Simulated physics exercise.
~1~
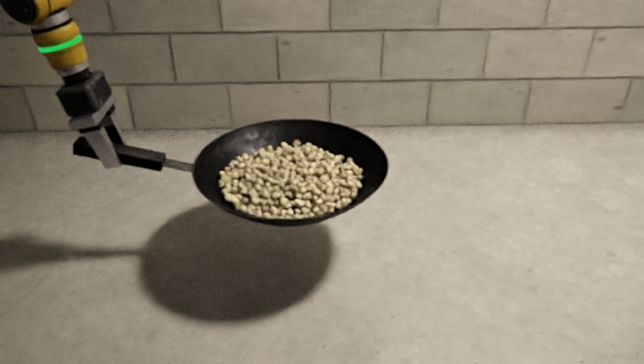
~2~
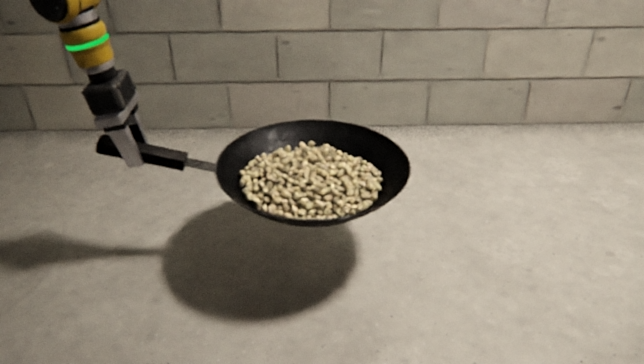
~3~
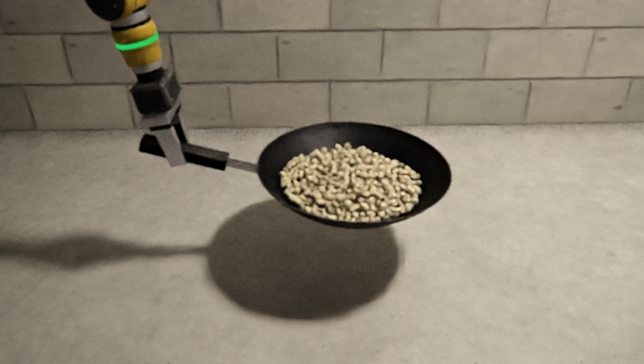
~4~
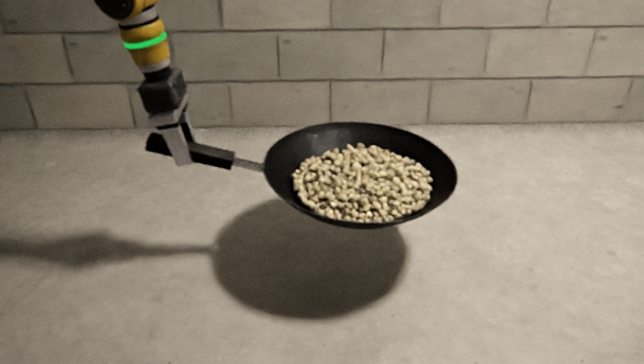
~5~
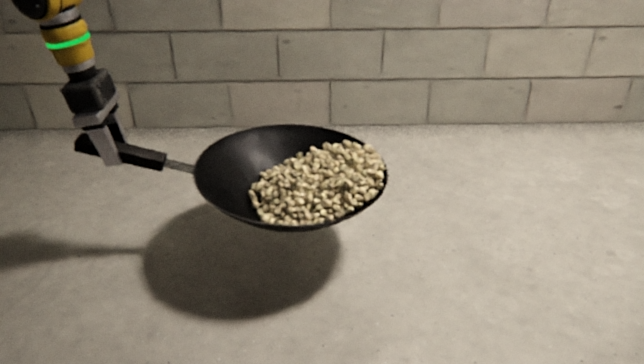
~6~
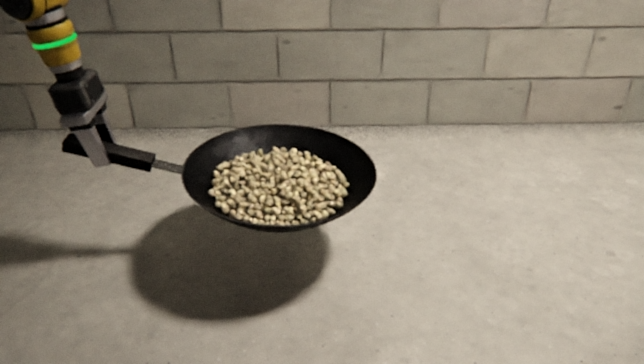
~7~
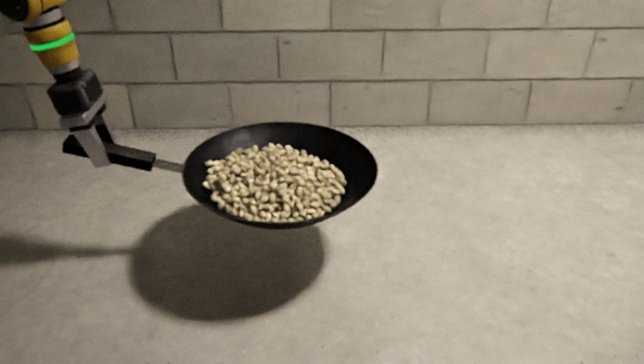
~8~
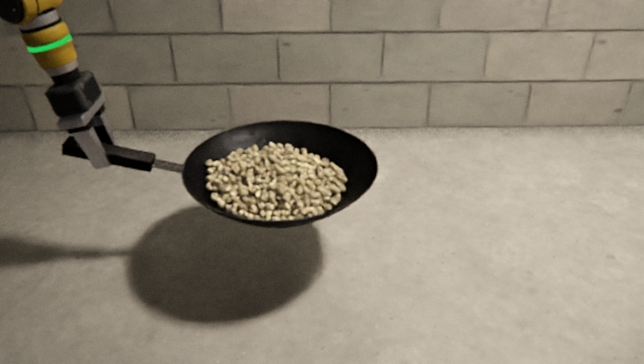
Above a bare concrete floor beside a block wall, a robot arm carried a black wok of pale beans to the right, then swung it back left; the beans slid toward the right rim, then settled back as the wok came to rest, still full.
